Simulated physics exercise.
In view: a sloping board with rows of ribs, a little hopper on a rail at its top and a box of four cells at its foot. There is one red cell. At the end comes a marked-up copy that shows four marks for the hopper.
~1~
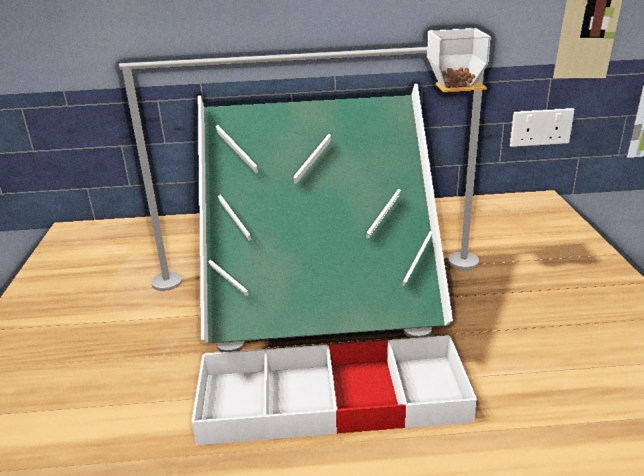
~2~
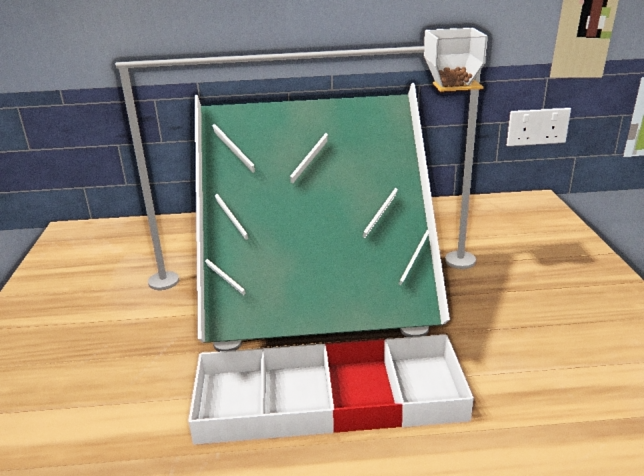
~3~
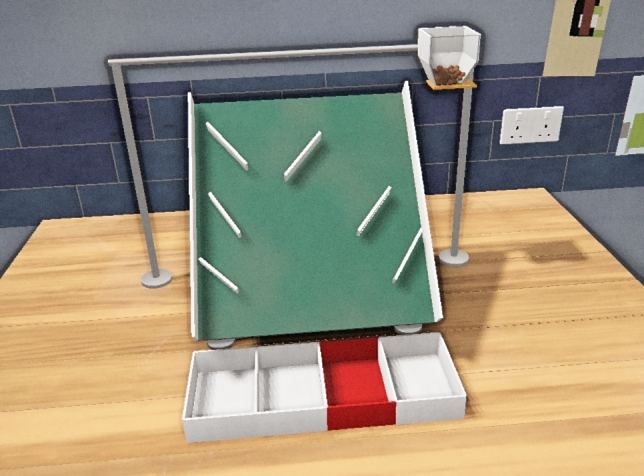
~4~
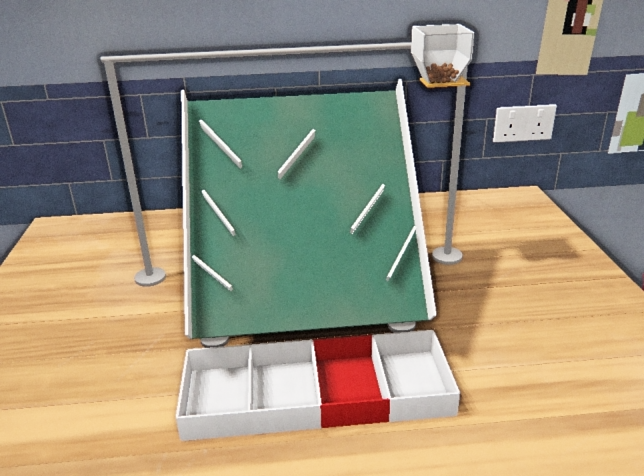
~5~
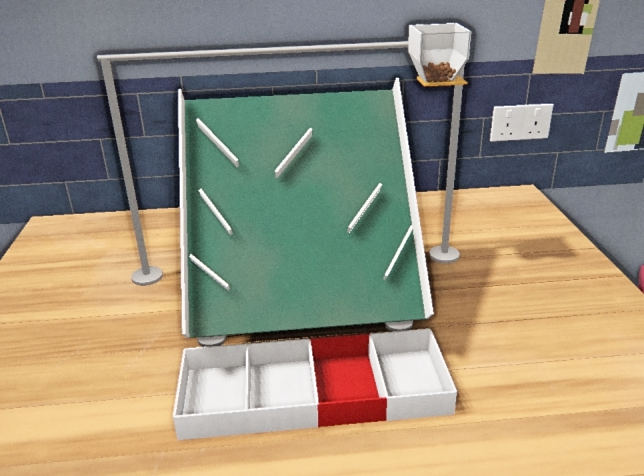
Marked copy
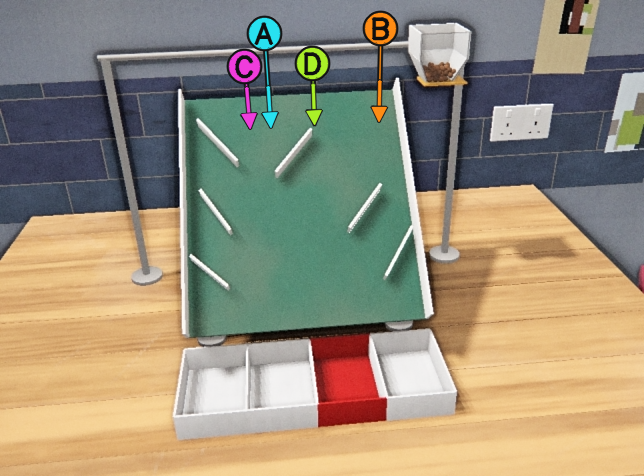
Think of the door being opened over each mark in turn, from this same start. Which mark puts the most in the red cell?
I would pick mark B.
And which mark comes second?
D it is.
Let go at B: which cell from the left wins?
It is the third one.
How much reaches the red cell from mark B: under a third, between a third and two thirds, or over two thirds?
Between a third and two thirds.
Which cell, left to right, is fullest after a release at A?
The second from the left.
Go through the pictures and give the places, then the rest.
In the first picture, hopper at (452, 77), cereal balls, door shut.
In the second picture, ribs (214, 125) to (253, 166), (291, 177) to (327, 134).
In the third picture, ribs (209, 193) to (239, 233), (359, 230) to (390, 187).
In the fourth picture, ribs (193, 256) to (230, 287), (389, 277) to (416, 227).
In the fifth picture, red cell at (352, 411), number 3 of 4 from the left.
On the marked copy, mark A meets the board at (270, 122); mark B meets the board at (379, 116); mark C meets the board at (249, 123); mark D meets the board at (314, 119).
For mark A, a stray few in the red cell, most in other cells, a small part outside the box.
For mark B, about half in the red cell, about a third in other cells, a small part held on the board, a small part outside the box.
For mark C, none in the red cell, most in other cells, about a quarter outside the box.
For mark D, about a third in the red cell, about half in other cells, a small part outside the box.
